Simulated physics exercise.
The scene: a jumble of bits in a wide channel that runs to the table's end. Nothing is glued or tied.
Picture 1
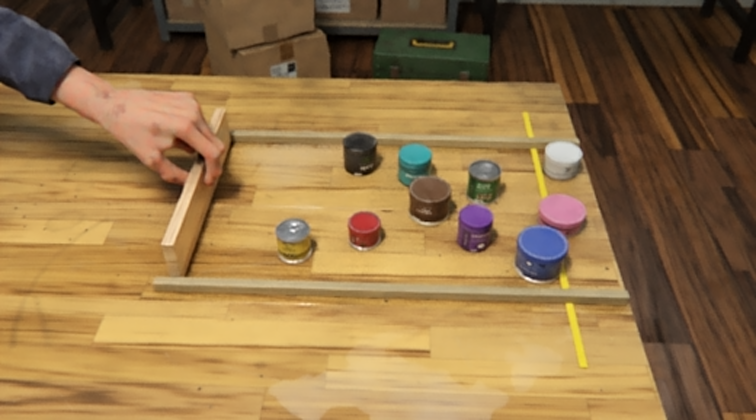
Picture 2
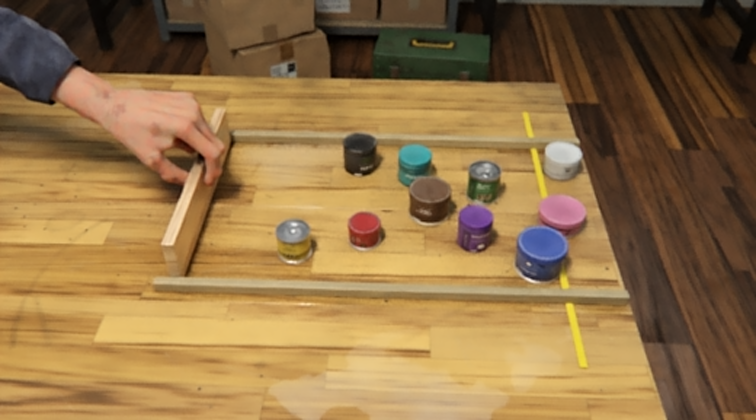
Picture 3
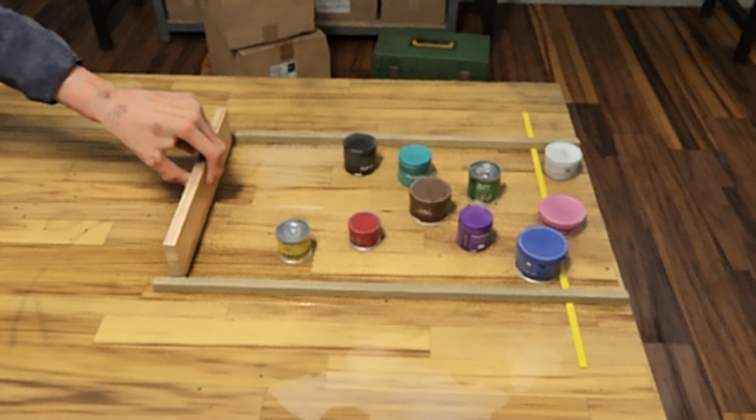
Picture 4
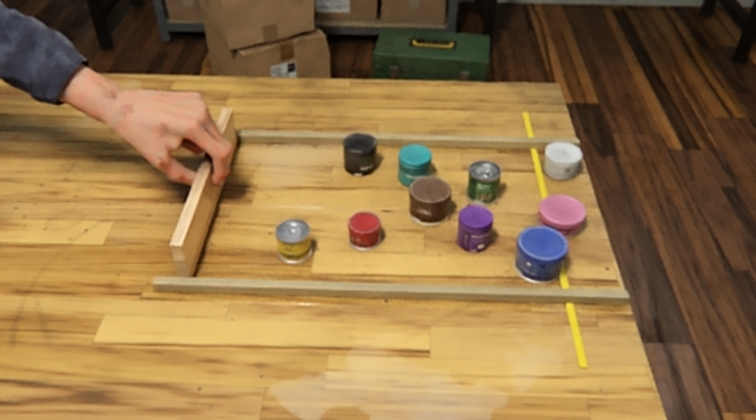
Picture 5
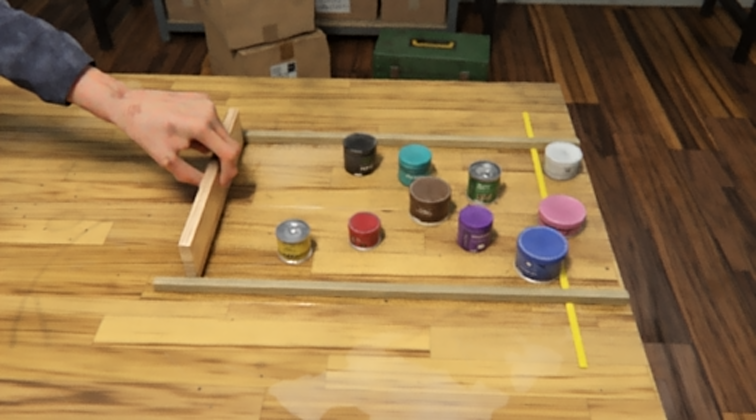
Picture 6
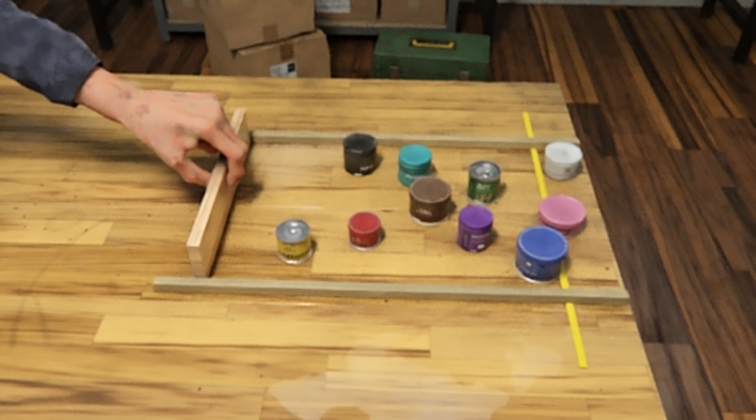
A wooden board held by a hand slides slowly right between two rails, with colourful tins and tubs standing still on the table.
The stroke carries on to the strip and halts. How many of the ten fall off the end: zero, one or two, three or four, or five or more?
In the end the number that fall off is one or two.
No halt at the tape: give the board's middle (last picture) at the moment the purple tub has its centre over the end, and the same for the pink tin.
About (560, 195), and (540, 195) for the other.
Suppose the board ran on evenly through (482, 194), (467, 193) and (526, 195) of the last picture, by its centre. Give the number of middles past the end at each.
The counts: 0, 0 and 0.
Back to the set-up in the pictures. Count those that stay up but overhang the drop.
It comes to 4.
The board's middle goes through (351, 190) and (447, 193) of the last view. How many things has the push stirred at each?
By then 3, and 7.
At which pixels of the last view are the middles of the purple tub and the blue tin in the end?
First (605, 237), then (618, 267).
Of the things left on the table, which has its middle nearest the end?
The white tin.
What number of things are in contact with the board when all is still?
In contact: 5.
Early on, none off yet; white tin at rest near (562, 162); pink tin at rest near (561, 216); blue tin at rest near (540, 255).
Finally, the number that fall off is one or two; lost, pink tin.
